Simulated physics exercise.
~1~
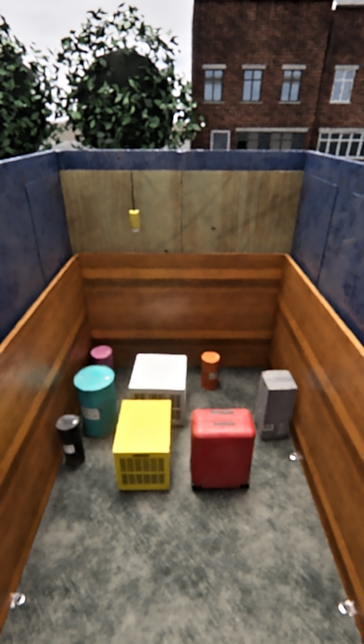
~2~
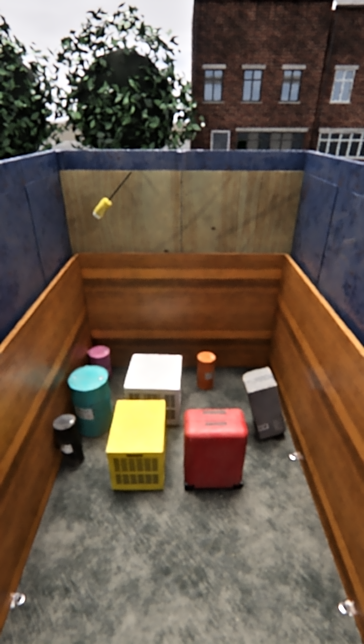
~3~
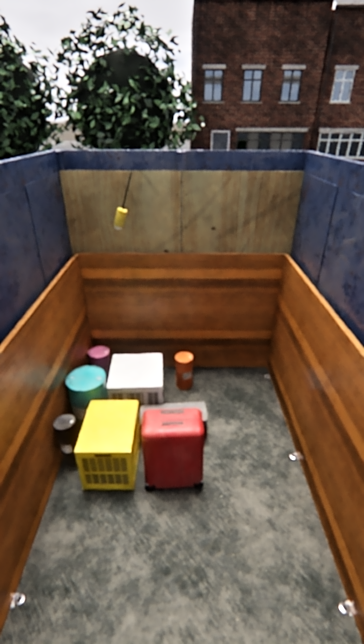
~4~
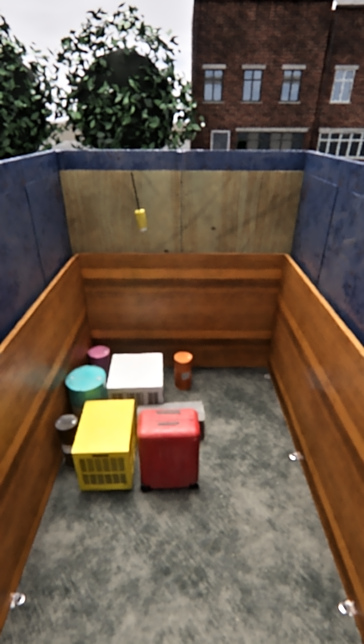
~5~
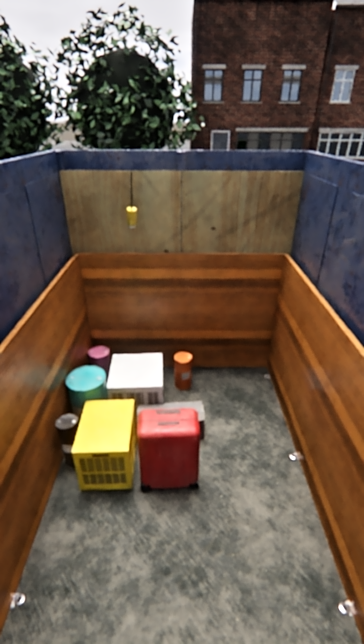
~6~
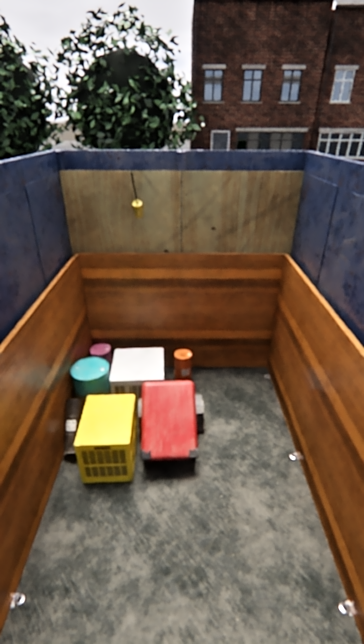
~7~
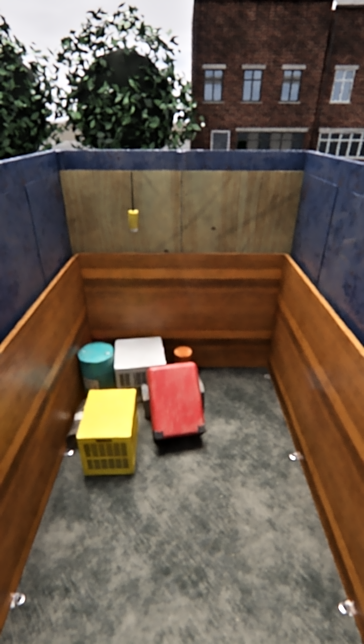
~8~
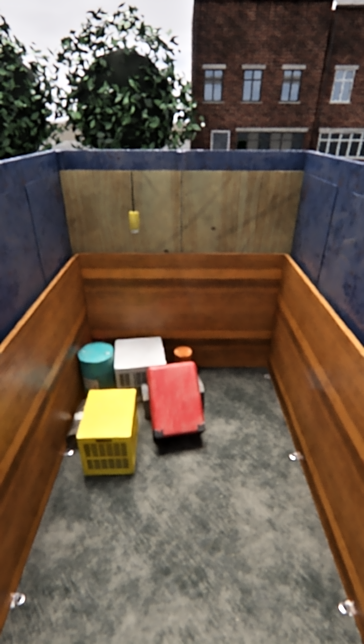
Grey box toppling and sliding left among shifting drums and boxes in a walled bay, then red case tipping forwards and staying tilted.
